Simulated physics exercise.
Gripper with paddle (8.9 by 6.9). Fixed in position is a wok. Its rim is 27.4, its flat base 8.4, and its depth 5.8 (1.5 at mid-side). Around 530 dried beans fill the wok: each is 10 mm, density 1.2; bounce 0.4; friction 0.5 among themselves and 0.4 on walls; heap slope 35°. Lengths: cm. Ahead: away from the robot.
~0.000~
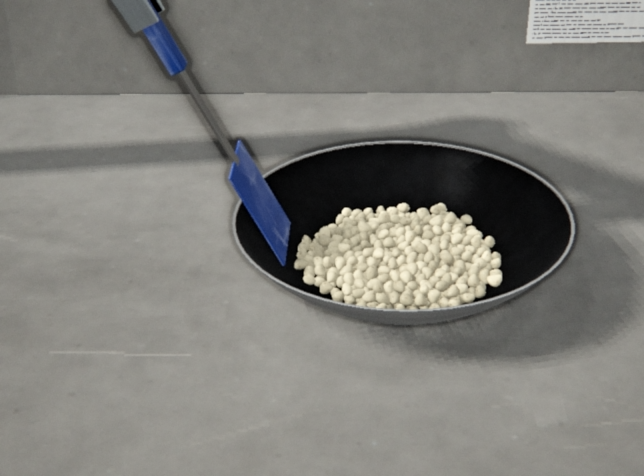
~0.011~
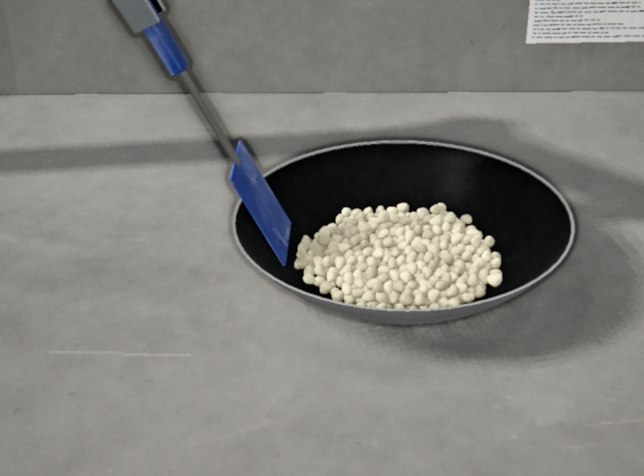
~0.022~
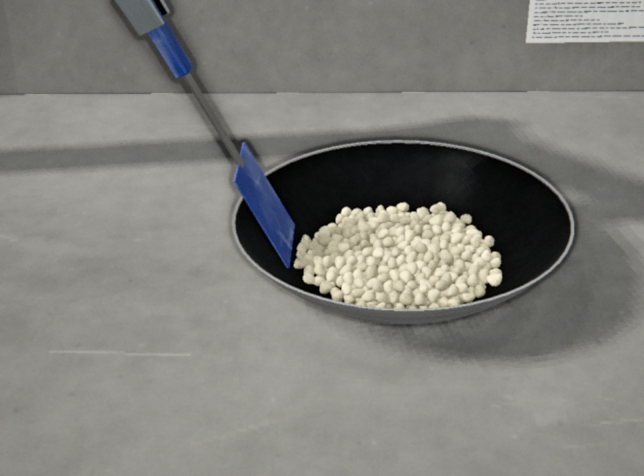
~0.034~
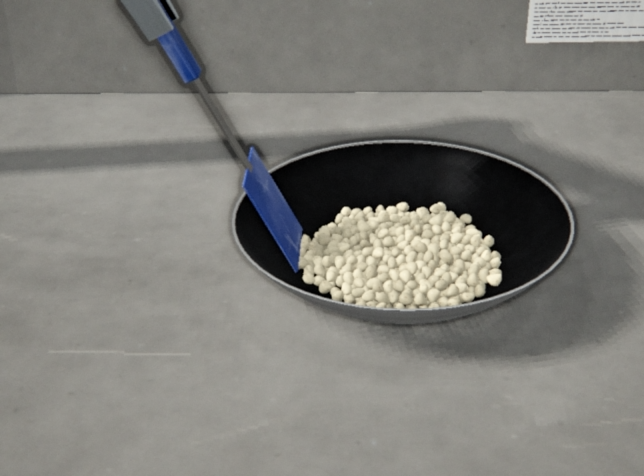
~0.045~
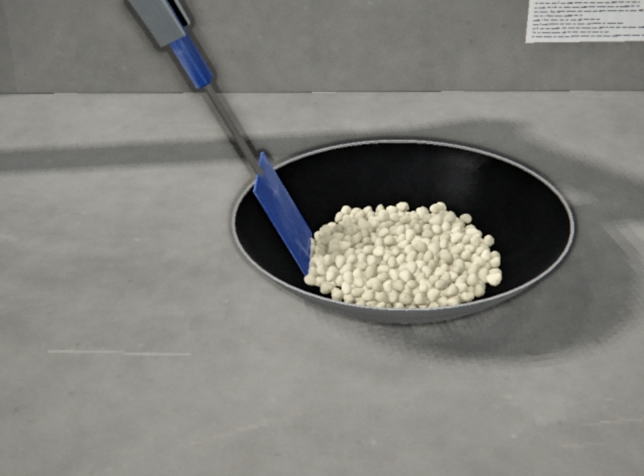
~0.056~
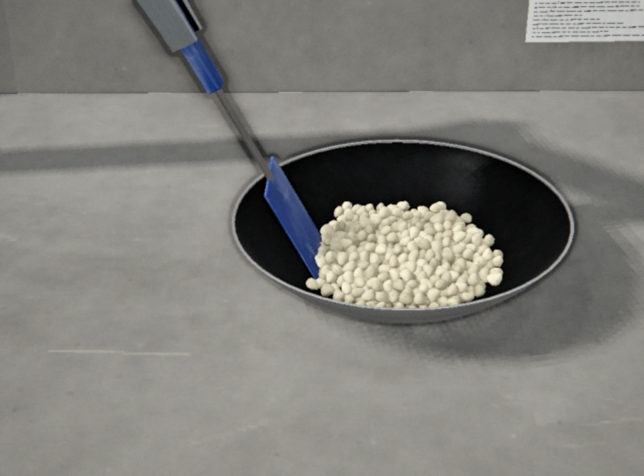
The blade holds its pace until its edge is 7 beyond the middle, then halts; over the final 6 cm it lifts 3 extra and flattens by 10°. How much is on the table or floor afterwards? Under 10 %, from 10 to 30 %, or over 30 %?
Under 10 %.
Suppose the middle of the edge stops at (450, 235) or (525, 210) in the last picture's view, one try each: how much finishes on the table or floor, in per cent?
Close to 0 and close to 30 per cent, respectively.
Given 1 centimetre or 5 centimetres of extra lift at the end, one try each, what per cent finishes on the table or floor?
Roughly 10 per cent, then 5 per cent.
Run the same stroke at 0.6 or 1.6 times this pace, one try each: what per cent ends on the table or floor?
I'd expect close to 0 and then close to 20 percent.
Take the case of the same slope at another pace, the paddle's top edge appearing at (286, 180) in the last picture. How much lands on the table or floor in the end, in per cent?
20 %.
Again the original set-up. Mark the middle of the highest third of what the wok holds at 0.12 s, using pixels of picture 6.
Near (435, 240).
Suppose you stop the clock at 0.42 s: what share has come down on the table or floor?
My estimate is roughly 5 %.
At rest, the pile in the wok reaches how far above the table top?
It reaches about 6.5 cm.
After 0.12 s, sloping 64°, highest piece 7 above the table; 532 in the wok.
After 0.18 s, sloping 61°, highest piece 10 above the table; 531 in the wok, 1 on the blade or in flight.
After 0.42 s, sloping 54°, highest piece 8 above the table; 499 in the wok, 21 on the table or floor, 12 on the blade or in flight.
After 1.47 s, sloping 54°, highest piece 7 above the table; 497 in the wok, 35 on the table or floor.
In the end, 497 in the wok, 35 on the table or floor. That is 7 % on the table or floor.
